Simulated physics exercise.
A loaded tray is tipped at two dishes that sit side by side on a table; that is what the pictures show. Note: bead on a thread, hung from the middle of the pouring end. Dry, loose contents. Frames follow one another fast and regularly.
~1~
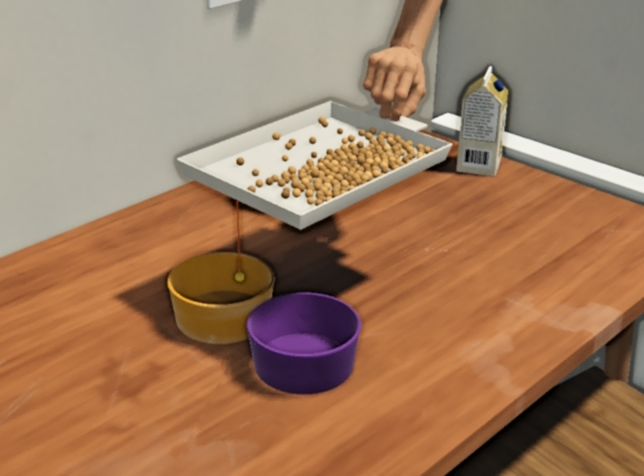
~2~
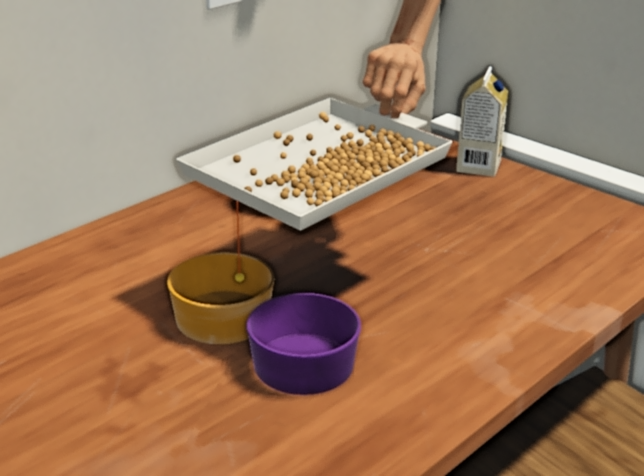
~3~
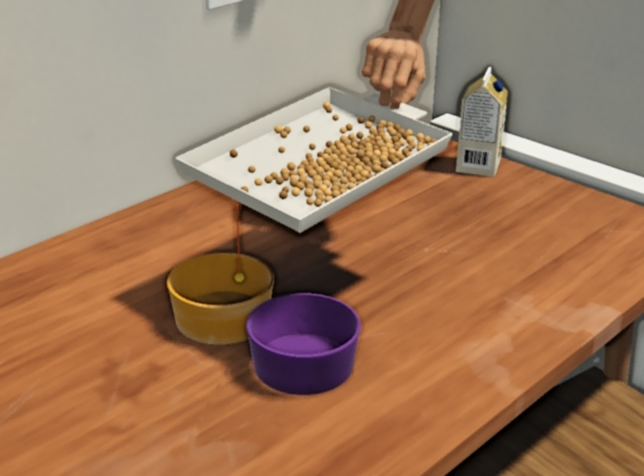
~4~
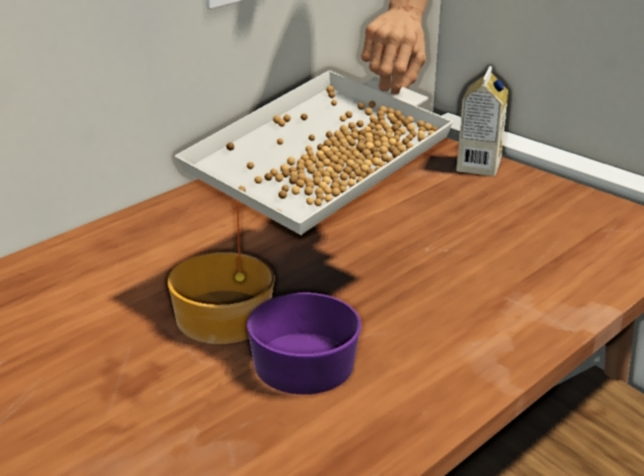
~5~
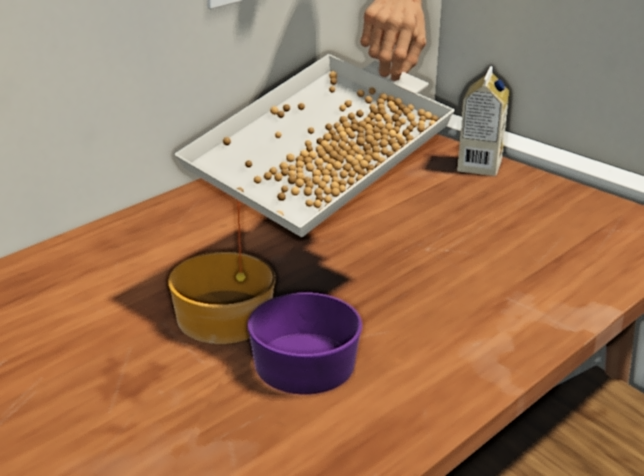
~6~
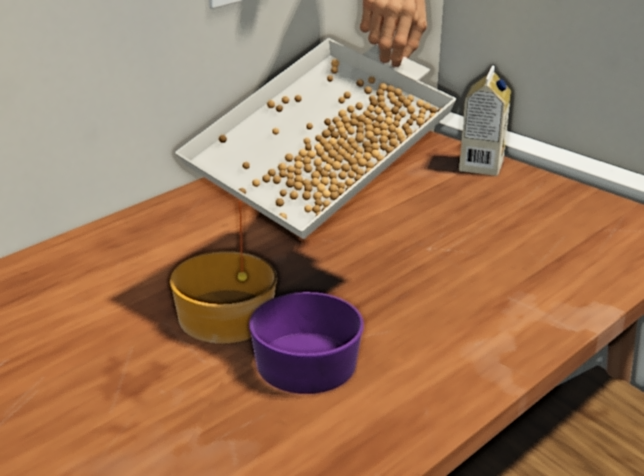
On a wooden table beside a wall, a hand raises the far end of a white tray of small round beads above a yellow dish and a purple dish, tilting it gradually steeper as the beads shift slightly and spread.
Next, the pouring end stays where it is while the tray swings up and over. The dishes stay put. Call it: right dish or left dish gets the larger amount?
Right dish.
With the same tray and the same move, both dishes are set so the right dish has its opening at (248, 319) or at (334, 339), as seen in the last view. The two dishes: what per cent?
Close to 60 in a hundred, followed by close to 70 in a hundred.
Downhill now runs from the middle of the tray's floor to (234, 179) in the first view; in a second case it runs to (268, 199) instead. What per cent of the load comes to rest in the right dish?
In order: About 0, then 40 percent.
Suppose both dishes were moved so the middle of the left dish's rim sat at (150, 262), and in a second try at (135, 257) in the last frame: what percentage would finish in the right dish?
You'd end up with around 20 per cent and then around 10 per cent.
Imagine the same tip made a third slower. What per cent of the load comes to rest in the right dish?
Something like 90 percent, give or take.
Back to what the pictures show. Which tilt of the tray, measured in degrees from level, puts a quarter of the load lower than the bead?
It is at around 75 degrees by then.
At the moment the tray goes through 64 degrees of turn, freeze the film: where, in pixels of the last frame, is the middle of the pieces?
Roughly at (287, 216).
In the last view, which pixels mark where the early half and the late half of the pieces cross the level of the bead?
(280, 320), then (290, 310).
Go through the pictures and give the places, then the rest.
In the first frame, corners of the pouring end at (184, 159) and (301, 211), level; middle of the load at (353, 165), round wooden beads; left dish at (183, 314); right dish at (265, 363); bead on its thread at (240, 277).
In the second frame, corners of the pouring end at (183, 159) and (300, 213), level; middle of the load at (352, 164).
In the third frame, corners of the pouring end at (182, 158) and (300, 215), tipped barely, lowest at the right corner; middle of the load at (352, 159), a small part on the move.
In the fourth frame, corners of the pouring end at (182, 155) and (300, 218), tipped a little, lowest at the right corner; middle of the load at (352, 151), a small part on the move.
In the fifth frame, corners of the pouring end at (182, 154) and (300, 222), tipped clearly, lowest at the right corner; middle of the load at (352, 145), a small part on the move.
In the sixth frame, corners of the pouring end at (182, 152) and (302, 225), tipped clearly, lowest at the right corner; middle of the load at (351, 141), nearly all on the move; left dish at (185, 313); right dish at (267, 362).
Soon after the last picture, tray tipped steeply; most on the tray; a small part in the right dish; a small part in the air.
A little later, tray tipped past a quarter turn; a stray few on the tray; most in the right dish; a small part outside both; a small part in the air.
Later still, tray tipped past a quarter turn; most in the right dish; a stray few in the left dish; a small part outside both.
By the end, tray tipped past a quarter turn; most in the right dish; a stray few in the left dish; a small part outside both.
